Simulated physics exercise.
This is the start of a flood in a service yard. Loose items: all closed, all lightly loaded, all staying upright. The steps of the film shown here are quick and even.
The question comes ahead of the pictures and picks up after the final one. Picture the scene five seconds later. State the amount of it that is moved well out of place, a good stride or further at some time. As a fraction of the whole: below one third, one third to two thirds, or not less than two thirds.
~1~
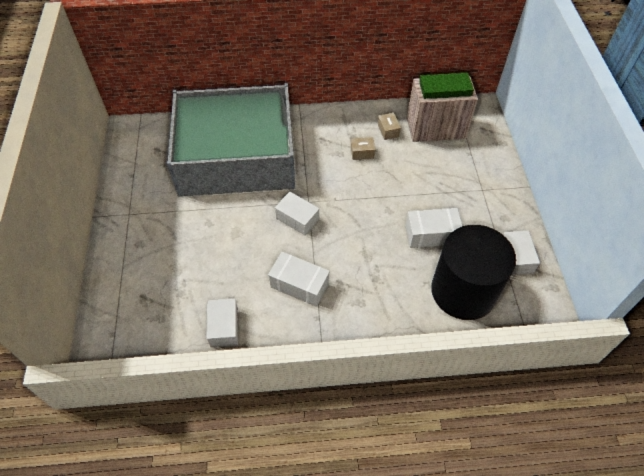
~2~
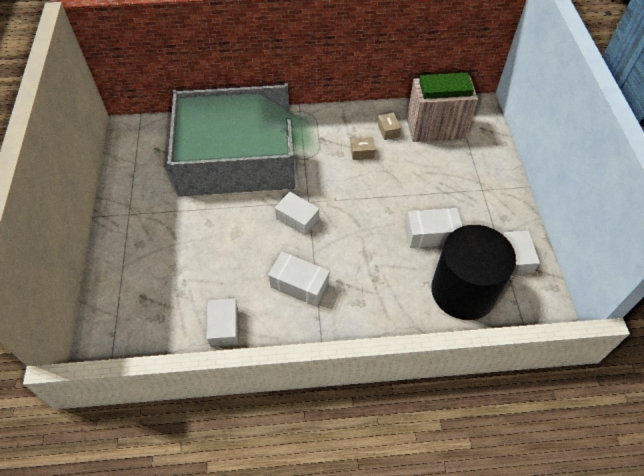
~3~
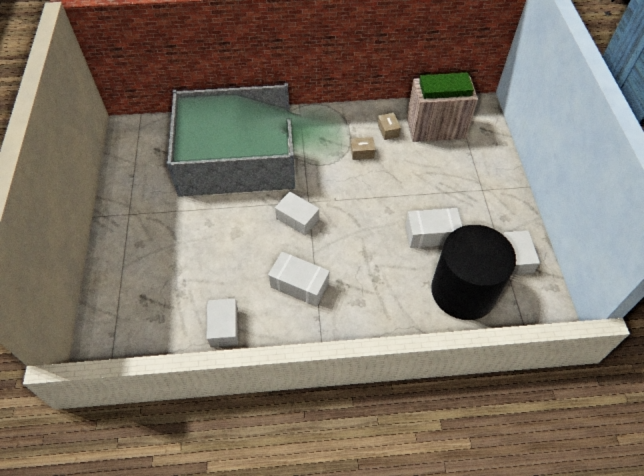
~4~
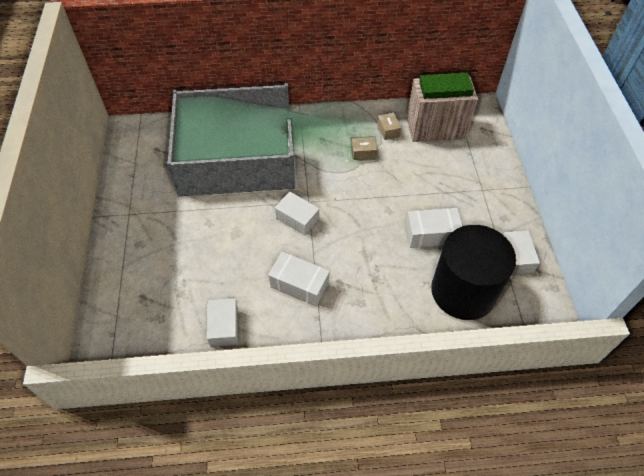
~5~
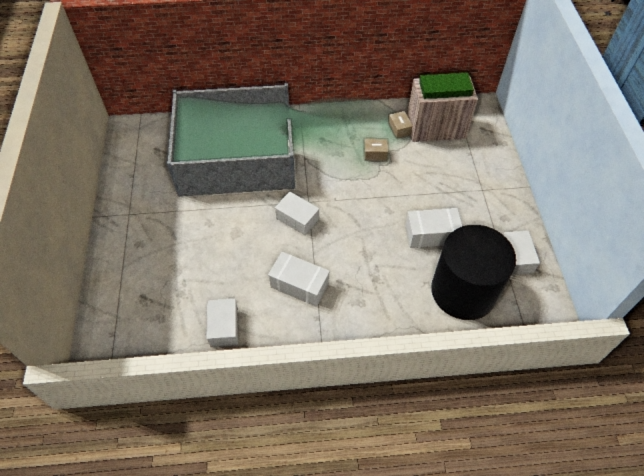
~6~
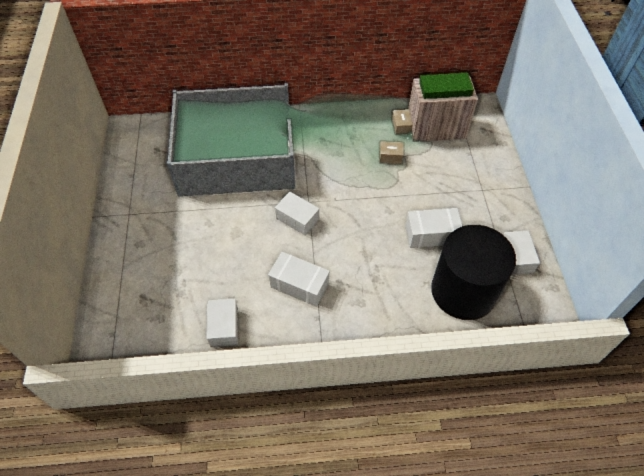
Portion: One third through two thirds.
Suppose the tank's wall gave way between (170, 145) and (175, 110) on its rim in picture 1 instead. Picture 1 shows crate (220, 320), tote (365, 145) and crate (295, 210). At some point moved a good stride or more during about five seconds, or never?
Outcome by item - displaced that far / short of that distance / short of that distance.
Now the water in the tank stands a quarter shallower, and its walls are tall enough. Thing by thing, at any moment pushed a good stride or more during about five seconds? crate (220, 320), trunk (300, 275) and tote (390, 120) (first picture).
Answers, in the order asked: Stayed within the threshold, stayed within the threshold, went past the threshold.
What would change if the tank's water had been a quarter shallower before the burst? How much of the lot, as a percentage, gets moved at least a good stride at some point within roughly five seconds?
About 40 %.
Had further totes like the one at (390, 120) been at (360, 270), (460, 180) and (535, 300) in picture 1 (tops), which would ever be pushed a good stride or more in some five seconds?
Stays put, shoved clear, shoved clear.
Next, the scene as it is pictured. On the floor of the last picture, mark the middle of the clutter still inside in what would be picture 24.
Around pixel (390, 265).
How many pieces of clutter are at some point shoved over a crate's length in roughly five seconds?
3.
A moment on, 1 of 7 are well off their spots; 1 afloat.
Next, 1 of 7 are well off their spots; 2 afloat.
Later, 3 of 7 are well off their spots; 3 afloat.
In the end, 3 of 7 are well off their spots, and 3 have been at some point; 3 afloat.
